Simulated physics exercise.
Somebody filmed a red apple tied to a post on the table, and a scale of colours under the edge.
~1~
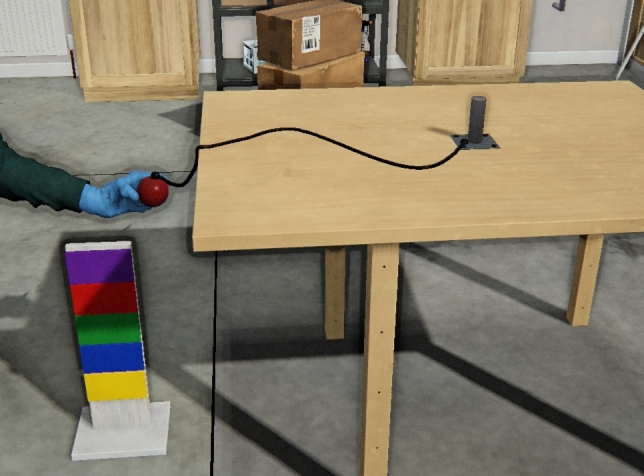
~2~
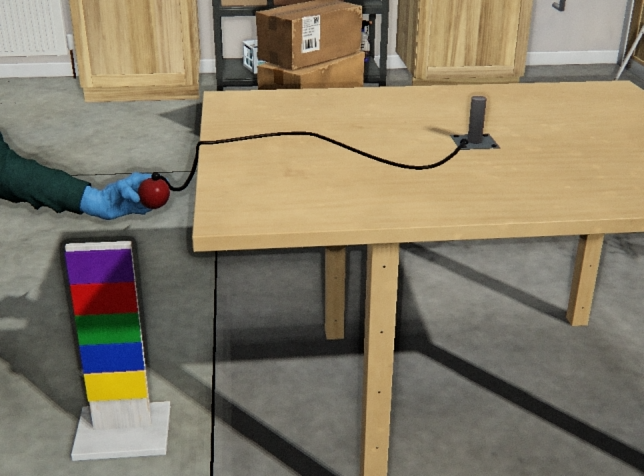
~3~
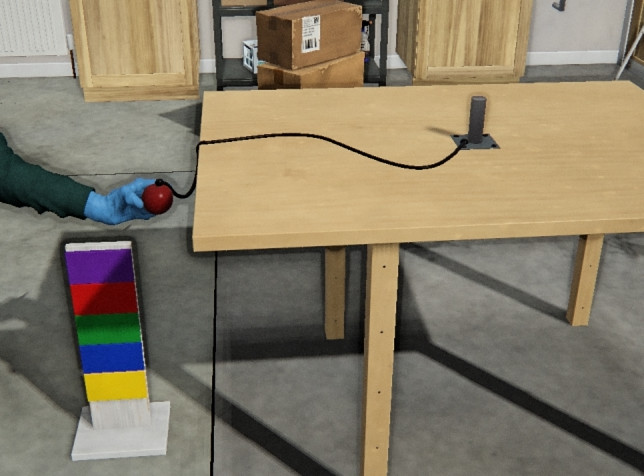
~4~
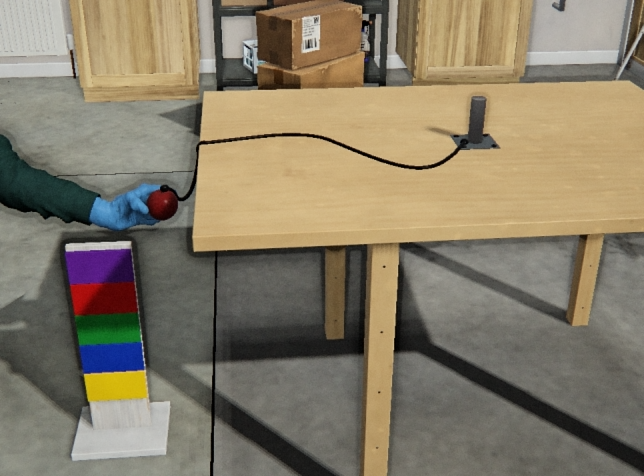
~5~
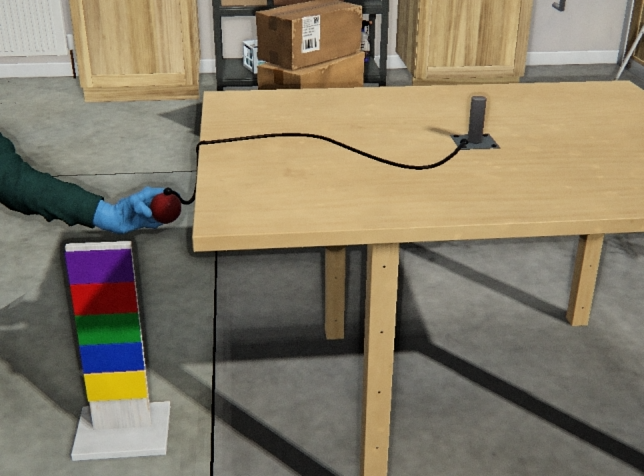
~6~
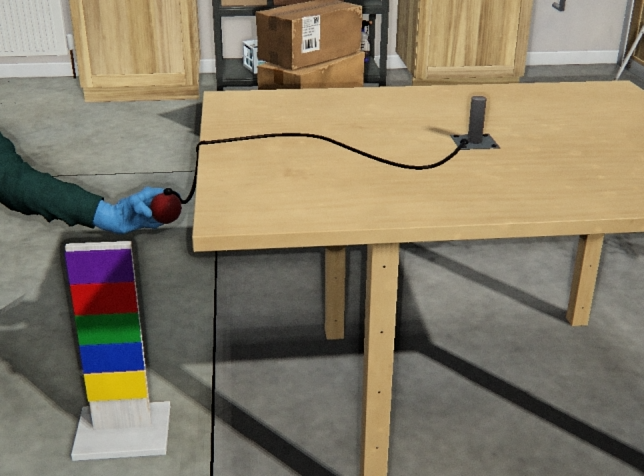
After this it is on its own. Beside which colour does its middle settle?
The green one.
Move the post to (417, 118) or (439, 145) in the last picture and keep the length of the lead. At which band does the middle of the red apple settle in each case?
One after the other, blue; blue.
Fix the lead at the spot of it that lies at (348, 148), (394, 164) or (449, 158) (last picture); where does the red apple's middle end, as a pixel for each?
Try by try, around (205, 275), (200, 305) and (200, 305).
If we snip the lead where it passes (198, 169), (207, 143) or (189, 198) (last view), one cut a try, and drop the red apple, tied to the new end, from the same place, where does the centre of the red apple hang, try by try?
The places are (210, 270), (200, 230) and (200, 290).
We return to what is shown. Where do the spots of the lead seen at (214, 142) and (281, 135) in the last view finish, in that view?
The first at (198, 221), the second at (207, 161).
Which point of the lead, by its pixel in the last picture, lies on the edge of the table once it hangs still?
That spot is around (270, 136).
Soon after, apple near (233, 311); level with red.
After that, apple near (191, 329); level with green.
In the end, apple near (203, 330); level with green. The lead holds its middle at green.
